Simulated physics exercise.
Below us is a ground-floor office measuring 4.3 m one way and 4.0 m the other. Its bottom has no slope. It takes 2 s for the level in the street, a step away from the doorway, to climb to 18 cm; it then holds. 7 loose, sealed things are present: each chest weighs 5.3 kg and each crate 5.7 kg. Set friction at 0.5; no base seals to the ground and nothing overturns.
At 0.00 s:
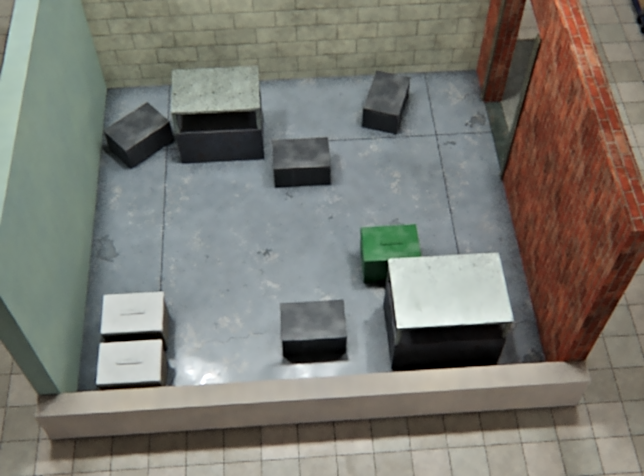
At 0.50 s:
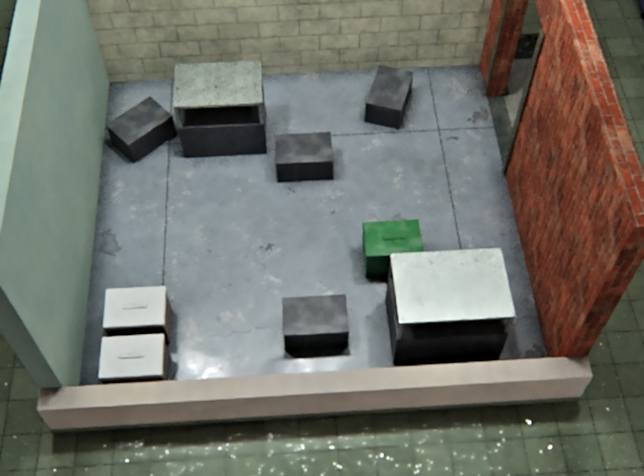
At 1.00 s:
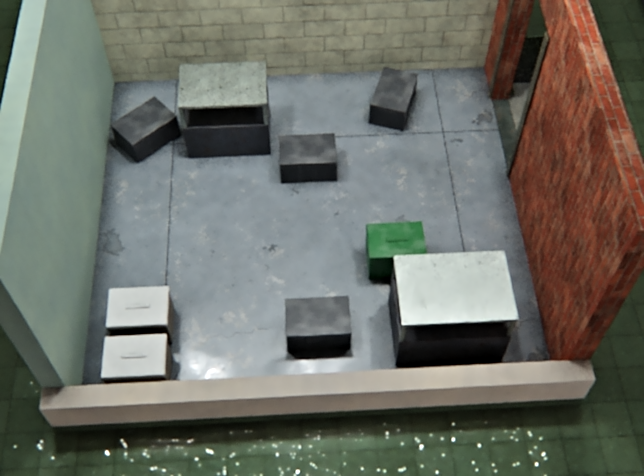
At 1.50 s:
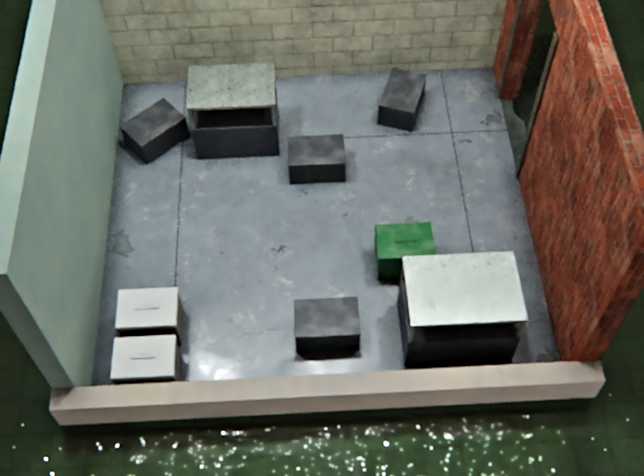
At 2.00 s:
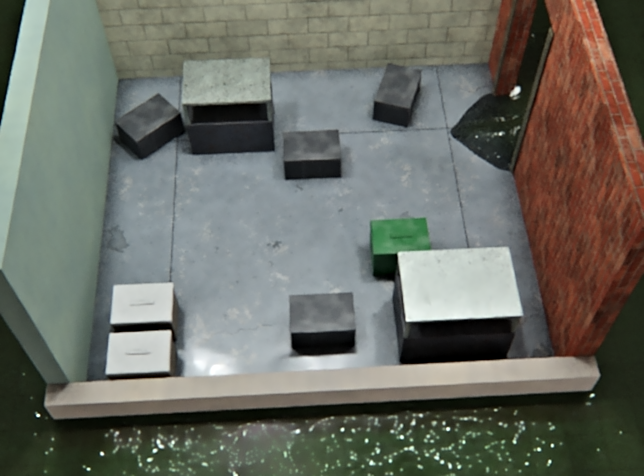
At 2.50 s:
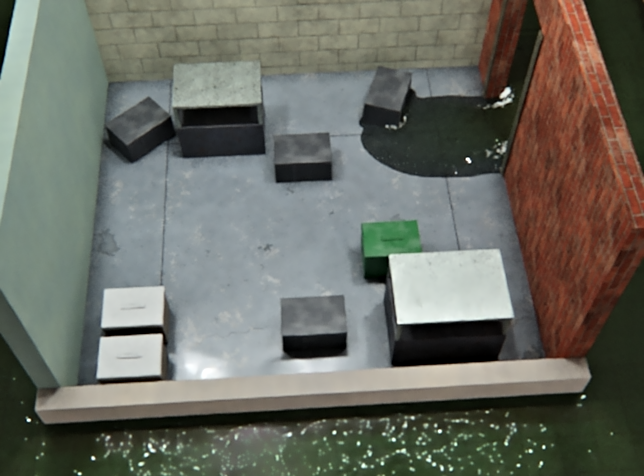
In a ground-floor office, dark water surrounds the walls, then spreads in through the right doorway.
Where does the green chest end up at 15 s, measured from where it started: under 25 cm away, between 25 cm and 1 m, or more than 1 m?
Looks like it will shift a fair bit.
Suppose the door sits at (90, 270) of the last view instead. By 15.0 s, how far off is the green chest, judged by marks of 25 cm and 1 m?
Well, the green chest ends up distant in that setup.
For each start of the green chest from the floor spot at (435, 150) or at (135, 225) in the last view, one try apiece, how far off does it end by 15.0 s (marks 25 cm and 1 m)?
Run 1 - well off; run 2 - well off.
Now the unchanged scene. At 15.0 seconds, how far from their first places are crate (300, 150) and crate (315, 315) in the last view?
In turn: 120 cm, 80 cm.
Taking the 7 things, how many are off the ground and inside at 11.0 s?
7 at that moment.
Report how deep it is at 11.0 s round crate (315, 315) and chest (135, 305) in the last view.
Close to 6 and 11 centimetres.
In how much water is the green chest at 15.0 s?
Roughly 5 cm at that moment.
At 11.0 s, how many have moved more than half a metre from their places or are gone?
Answer: 4.
After 3.5 s the green chest is near (391, 238), 0.0 m from its start, aground; 0 afloat.
After 6.8 s the green chest is near (391, 256), 0.2 m from its start, aground; 5 afloat.
After 11.0 s the green chest is near (391, 253), 0.2 m from its start, afloat; 7 afloat.
After 15.0 s the green chest is near (439, 235), 0.5 m from its start, afloat; 7 afloat.
